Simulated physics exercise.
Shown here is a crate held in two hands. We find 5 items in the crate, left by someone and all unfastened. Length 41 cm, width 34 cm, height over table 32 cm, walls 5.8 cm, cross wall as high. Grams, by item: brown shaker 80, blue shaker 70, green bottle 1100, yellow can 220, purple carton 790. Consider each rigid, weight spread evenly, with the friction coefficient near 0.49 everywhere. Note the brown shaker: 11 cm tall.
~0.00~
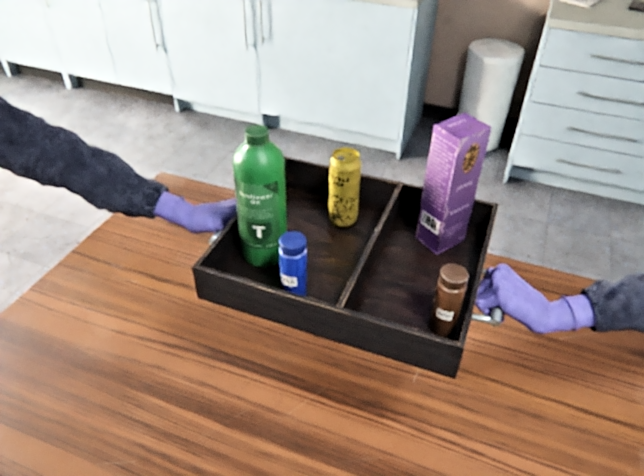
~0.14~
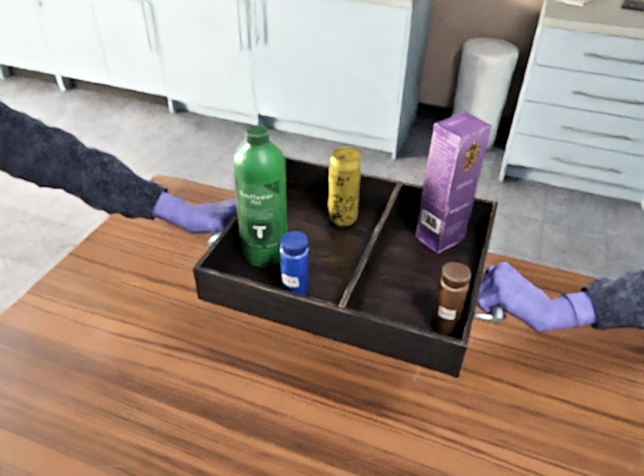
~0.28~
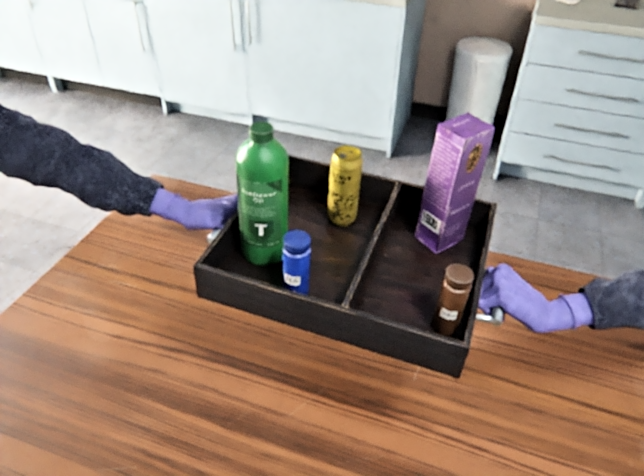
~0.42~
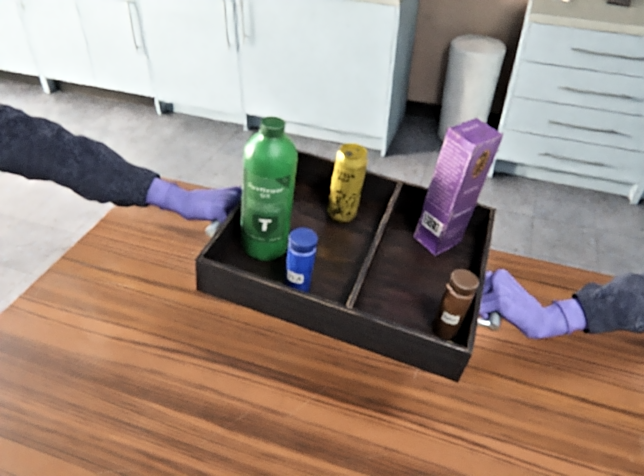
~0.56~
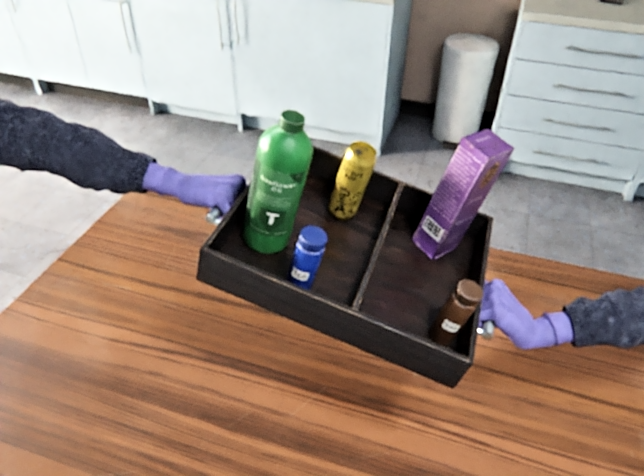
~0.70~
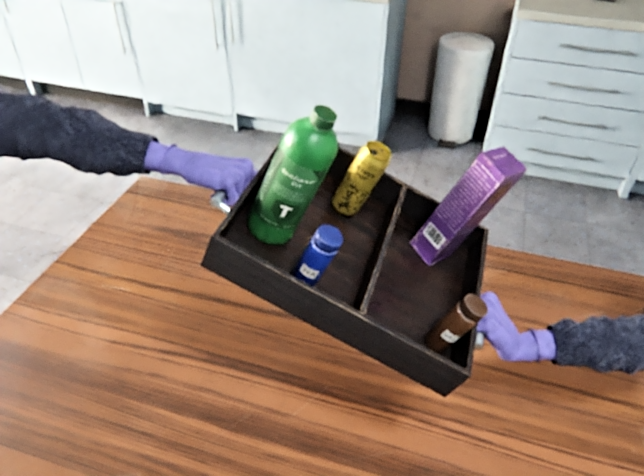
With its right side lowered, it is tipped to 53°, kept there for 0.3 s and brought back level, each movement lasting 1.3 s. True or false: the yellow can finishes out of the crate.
True.
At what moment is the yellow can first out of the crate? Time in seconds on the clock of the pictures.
Around 1.3 seconds.
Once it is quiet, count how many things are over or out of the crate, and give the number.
Total count: 4.
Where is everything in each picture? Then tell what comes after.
The first frame shows crate level; yellow can (344, 190); brown shaker (448, 301).
The second frame shows crate level; green bottle (261, 197); purple carton (451, 186).
The third frame shows crate at 2°, right side down; brown shaker (452, 301); blue shaker (296, 267).
The fourth frame shows crate at 6°, right side down; green bottle (268, 189); purple carton (455, 190).
The fifth frame shows crate at 13°, right side down; brown shaker (455, 313); blue shaker (306, 262).
The sixth frame shows crate at 23°, right side down; yellow can (360, 181); green bottle (295, 176).
After 1.20 s, crate at 50°, right side down; purple carton now out of the crate; yellow can upside down near (439, 253); green bottle on its side.
After 2.00 s, crate at 47°, right side down; green bottle and yellow can now out of the crate; blue shaker tipped 48° from how it sat; brown shaker tipped 13° from how it sat.
After 2.60 s, crate at 10°, right side down; blue shaker tipped 48° from how it sat; brown shaker tipped 12° from how it sat.
At rest (4.4 s), out of the crate, green bottle, yellow can and purple carton; tipped over in the crate, blue shaker; the last one in place, give or take 5 cm. In the last view, yellow can near (528, 367).
